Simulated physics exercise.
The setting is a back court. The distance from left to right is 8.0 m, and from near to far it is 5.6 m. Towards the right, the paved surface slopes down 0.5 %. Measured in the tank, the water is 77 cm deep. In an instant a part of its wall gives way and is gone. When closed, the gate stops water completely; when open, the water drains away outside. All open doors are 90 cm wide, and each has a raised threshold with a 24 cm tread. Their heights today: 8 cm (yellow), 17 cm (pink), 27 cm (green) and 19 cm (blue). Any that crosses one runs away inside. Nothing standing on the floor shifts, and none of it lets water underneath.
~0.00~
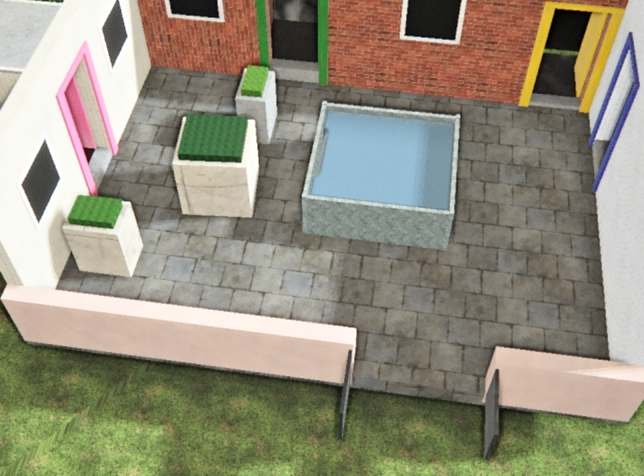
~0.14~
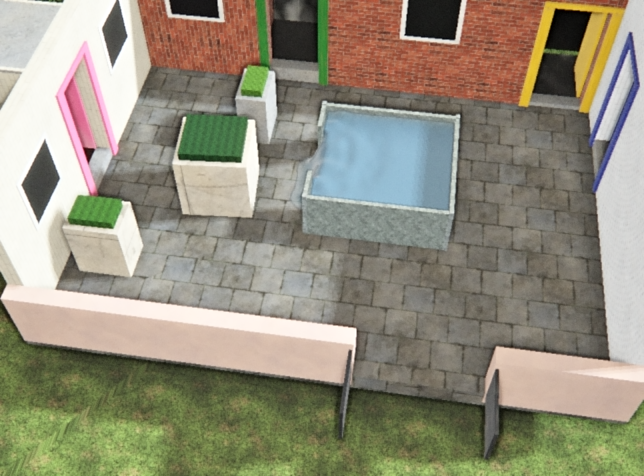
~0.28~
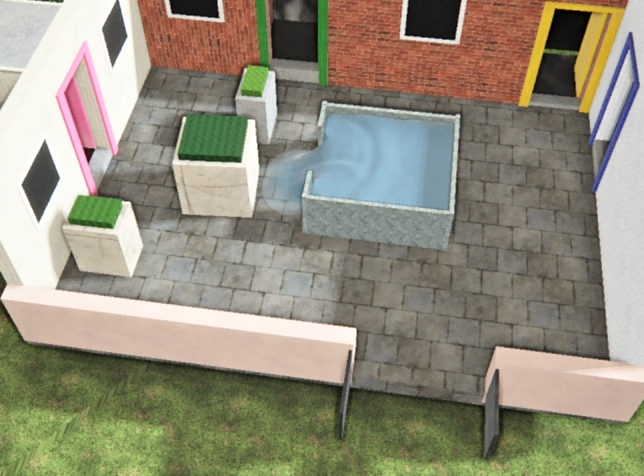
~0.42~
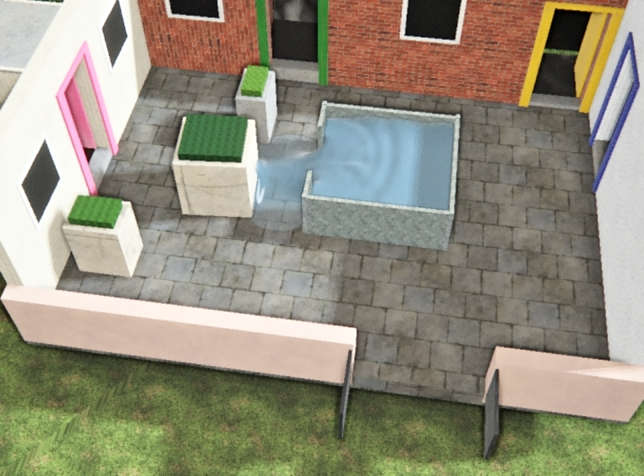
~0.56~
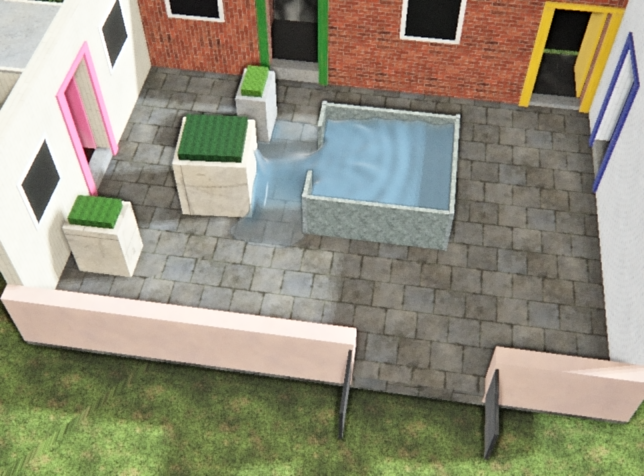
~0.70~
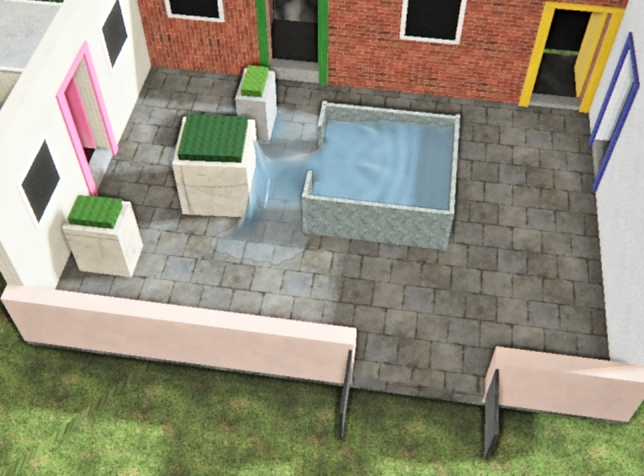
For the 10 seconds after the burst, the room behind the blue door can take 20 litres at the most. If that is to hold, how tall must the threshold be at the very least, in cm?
Close to 6.5 cm is just enough.
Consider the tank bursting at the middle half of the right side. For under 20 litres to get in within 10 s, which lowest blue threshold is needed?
It should stand roughly 25 cm high.
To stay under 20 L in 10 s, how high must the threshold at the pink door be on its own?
For pink, a step near 16 cm.
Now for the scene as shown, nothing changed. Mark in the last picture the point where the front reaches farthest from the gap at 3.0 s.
Lab note: Front tip approx. at (43, 318).
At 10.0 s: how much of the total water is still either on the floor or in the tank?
Roughly 94 percent of the water remains.
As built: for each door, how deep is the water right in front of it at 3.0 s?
Depth (cm): Yellow 0 / pink 17 / green 16 / blue 0.
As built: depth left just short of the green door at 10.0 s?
Lab note: Depth approx. 8.0 cm.
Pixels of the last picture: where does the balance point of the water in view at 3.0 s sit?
The centre of all the water is around (306, 190).
After 1.4 s water covers 25 % of the floor, deepest (54 cm) near (258, 181); it has not reached the blue door.
After 3.0 s water covers 55 % of the floor, deepest (32 cm) near (267, 190); it has not reached the blue door.
After 10.0 s water covers 100 % of the floor, deepest (12 cm) near (589, 314); 9 cm at the blue door, 0 litres in over its 19 cm threshold.
At the blue door as built, the water arrived by 4.9 s and peaked near 10 cm at 7.2 s.
With a threshold of 5.5 cm, 30 litres would have come in within the 10 s; with 7.5 cm, 11 litres. So under 20 litres takes about 6.5 cm.
